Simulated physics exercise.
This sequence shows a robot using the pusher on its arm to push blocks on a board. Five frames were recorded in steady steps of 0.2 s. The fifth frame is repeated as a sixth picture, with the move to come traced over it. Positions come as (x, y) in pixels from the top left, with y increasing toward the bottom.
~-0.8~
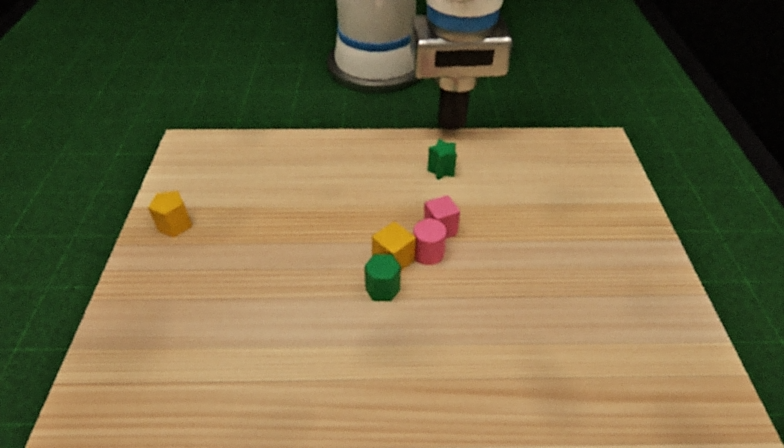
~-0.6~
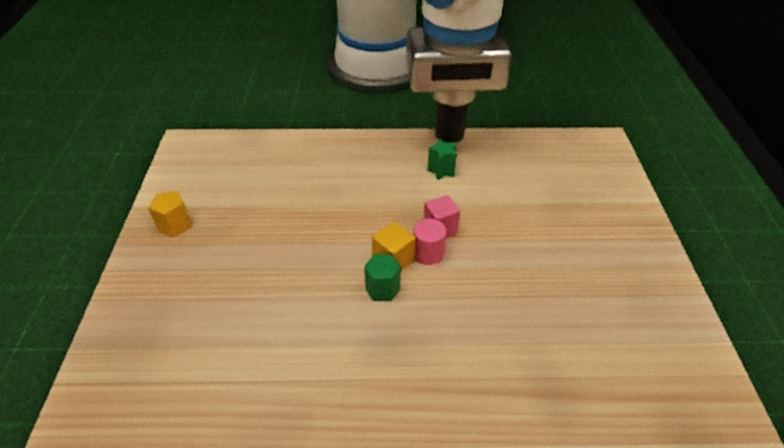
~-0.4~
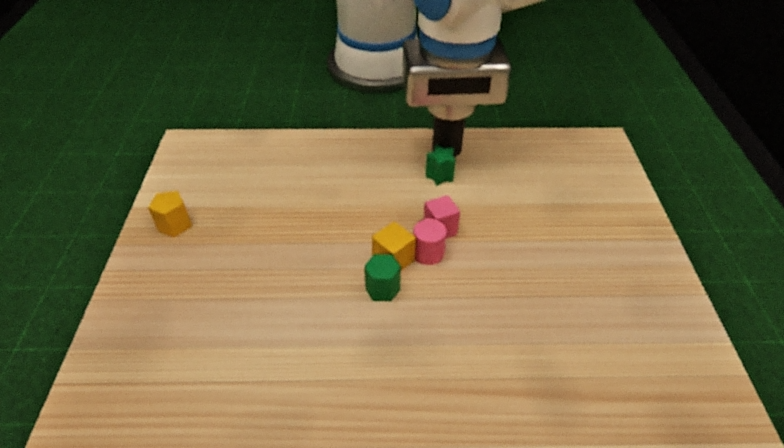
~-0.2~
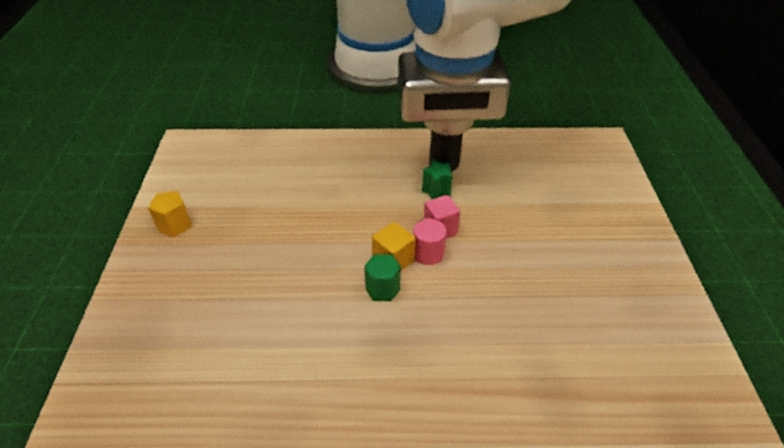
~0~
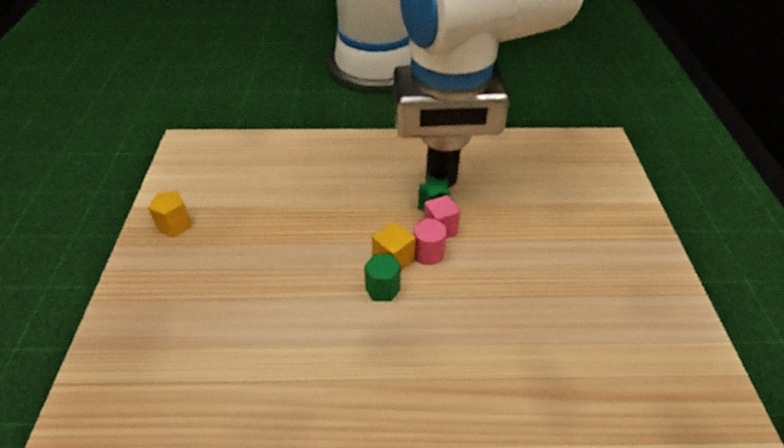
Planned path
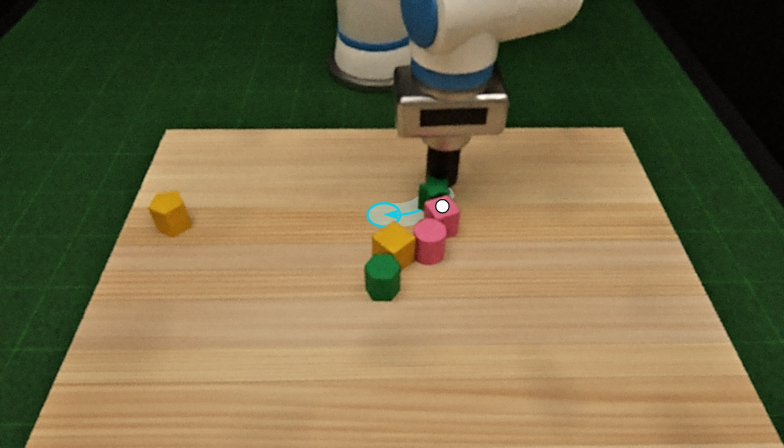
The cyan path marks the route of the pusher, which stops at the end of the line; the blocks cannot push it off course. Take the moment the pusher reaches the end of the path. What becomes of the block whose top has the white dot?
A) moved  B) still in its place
I choose A.
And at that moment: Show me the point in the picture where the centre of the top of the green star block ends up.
If I read the scene right, the answer is (424, 208).
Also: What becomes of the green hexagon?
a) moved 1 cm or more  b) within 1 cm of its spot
b - within 1 cm of its spot.
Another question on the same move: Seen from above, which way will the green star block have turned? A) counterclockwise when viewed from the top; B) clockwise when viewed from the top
The one that fits is A, counterclockwise when viewed from the top.
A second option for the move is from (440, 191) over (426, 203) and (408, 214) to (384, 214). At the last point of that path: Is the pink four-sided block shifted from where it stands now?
Yes, it checks out.
The drawn path runs from (440, 191) through (429, 205) and (409, 214) to (384, 215); the dot is on the pink four-sided block.
The first path, step by step. Halfway along, pusher (420, 198); pink cylinder (432, 240); green star block (428, 206), turned 30° anticlockwise; pink four-sided block (449, 222), turned 25° anticlockwise.
At the end, pusher (384, 203); green hexagon not moved; yellow four-sided block not moved; pink cylinder (432, 240); green star block (424, 208), turned 50° anticlockwise; pink four-sided block (449, 222), turned 25° anticlockwise.
